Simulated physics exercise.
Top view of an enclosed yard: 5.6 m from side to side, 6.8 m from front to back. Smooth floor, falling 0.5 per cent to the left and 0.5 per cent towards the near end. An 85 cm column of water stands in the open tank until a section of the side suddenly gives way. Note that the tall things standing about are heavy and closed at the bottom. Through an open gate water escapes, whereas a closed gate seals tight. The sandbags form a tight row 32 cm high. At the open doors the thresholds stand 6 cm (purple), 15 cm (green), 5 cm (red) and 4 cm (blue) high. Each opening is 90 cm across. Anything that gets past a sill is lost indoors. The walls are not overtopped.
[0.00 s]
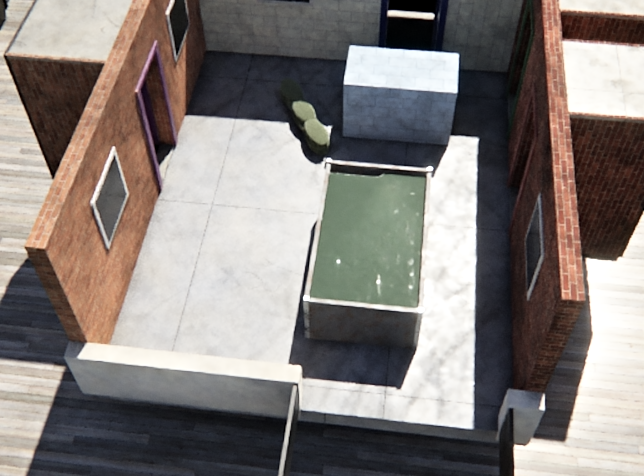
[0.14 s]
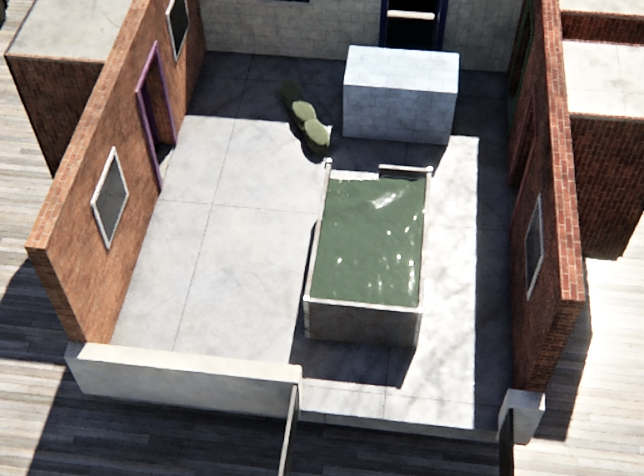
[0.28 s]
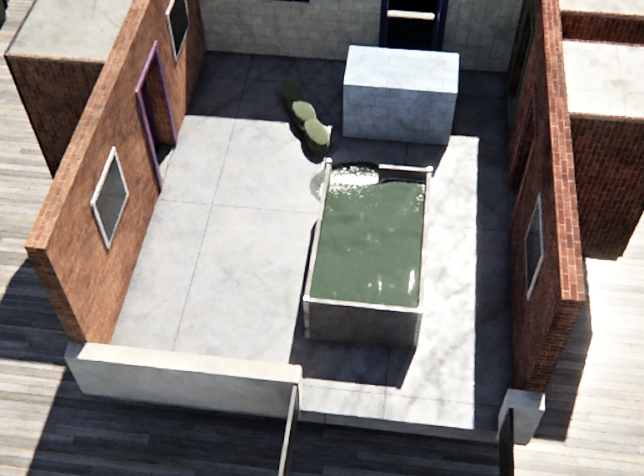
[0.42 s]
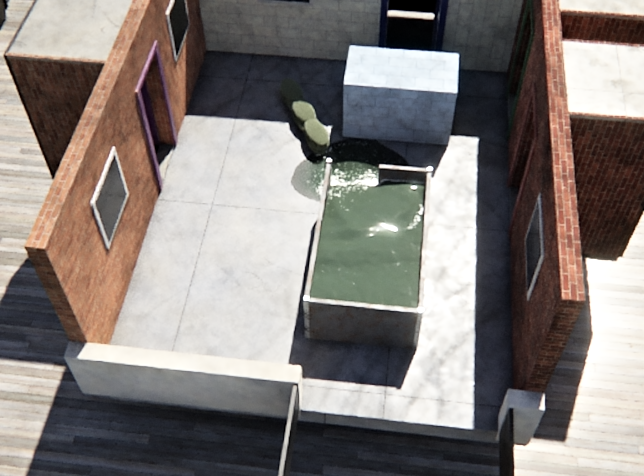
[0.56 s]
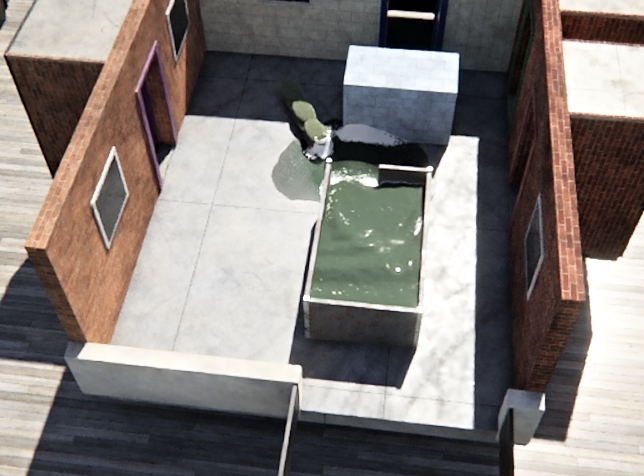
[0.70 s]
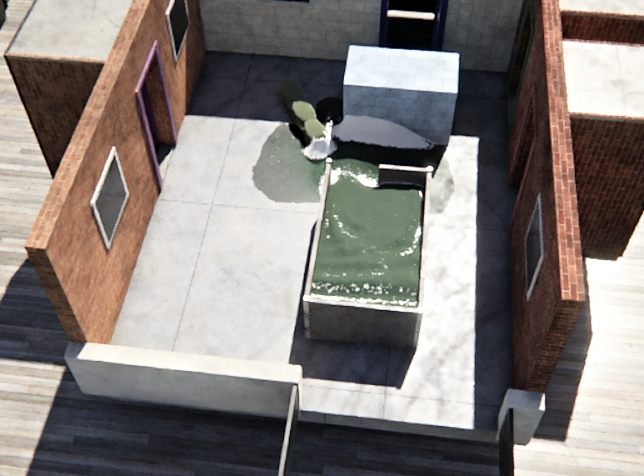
We see an open tank of still green water in a brick-walled yard; the surface ripples, then water pours out at its far side and spreads across the pale floor around the green plant-like object and pale block.
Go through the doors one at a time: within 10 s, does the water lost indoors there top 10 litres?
Purple door - yes, it does. Green door - no, it does not. Red door - yes, it does. Blue door - yes, it does.
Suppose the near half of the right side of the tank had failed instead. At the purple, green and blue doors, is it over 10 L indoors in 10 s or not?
Then purple does not exceed it, green does not exceed it, blue exceeds it.
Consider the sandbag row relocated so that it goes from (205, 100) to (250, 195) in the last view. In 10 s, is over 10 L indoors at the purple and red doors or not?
At the purple door the limit is not reached, and at the red door it is exceeded.
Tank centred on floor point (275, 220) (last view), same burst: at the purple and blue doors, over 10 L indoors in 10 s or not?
Relative to the limit, purple is beyond it and blue is beyond it.
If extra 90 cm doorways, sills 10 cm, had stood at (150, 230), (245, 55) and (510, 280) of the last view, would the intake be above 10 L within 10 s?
So, in the order given, it's shy of the mark, then beyond the mark, then shy of the mark.
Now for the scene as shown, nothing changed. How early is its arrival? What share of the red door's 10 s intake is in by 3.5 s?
About 40 per cent.
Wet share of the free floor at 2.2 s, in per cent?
40 %.
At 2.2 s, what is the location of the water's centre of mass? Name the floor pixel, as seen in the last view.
It lies at roughly (362, 208) in pixels.
After 1.4 s water covers 25 % of the floor and is deepest (50 cm) near (358, 145); purple door not reached, green door not reached, red door not reached, blue door not reached.
After 2.2 s water covers 40 % of the floor and is deepest (44 cm) near (358, 145); purple door 7 cm at the sill, 1 L in, green door 8 cm at the sill, 0 L in, red door 15 cm at the sill, 8 L in, blue door 3 cm at the sill, 0 L in.
After 3.5 s water covers 60 % of the floor and is deepest (29 cm) near (358, 145); purple door 9 cm at the sill, 6 L in, green door 7 cm at the sill, 0 L in, red door 13 cm at the sill, 66 L in, blue door 5 cm at the sill, 0 L in.
After 6.0 s water covers 75 % of the floor and is deepest (18 cm) near (347, 144); purple door 13 cm at the sill, 50 L in, green door 7 cm at the sill, 0 L in, red door 10 cm at the sill, 133 L in, blue door 11 cm at the sill, 23 L in.
After 10.0 s water covers 95 % of the floor and is deepest (12 cm) near (102, 371); purple door 10 cm at the sill, 91 L in, green door 6 cm at the sill, 0 L in, red door 7 cm at the sill, 167 L in, blue door 8 cm at the sill, 82 L in.
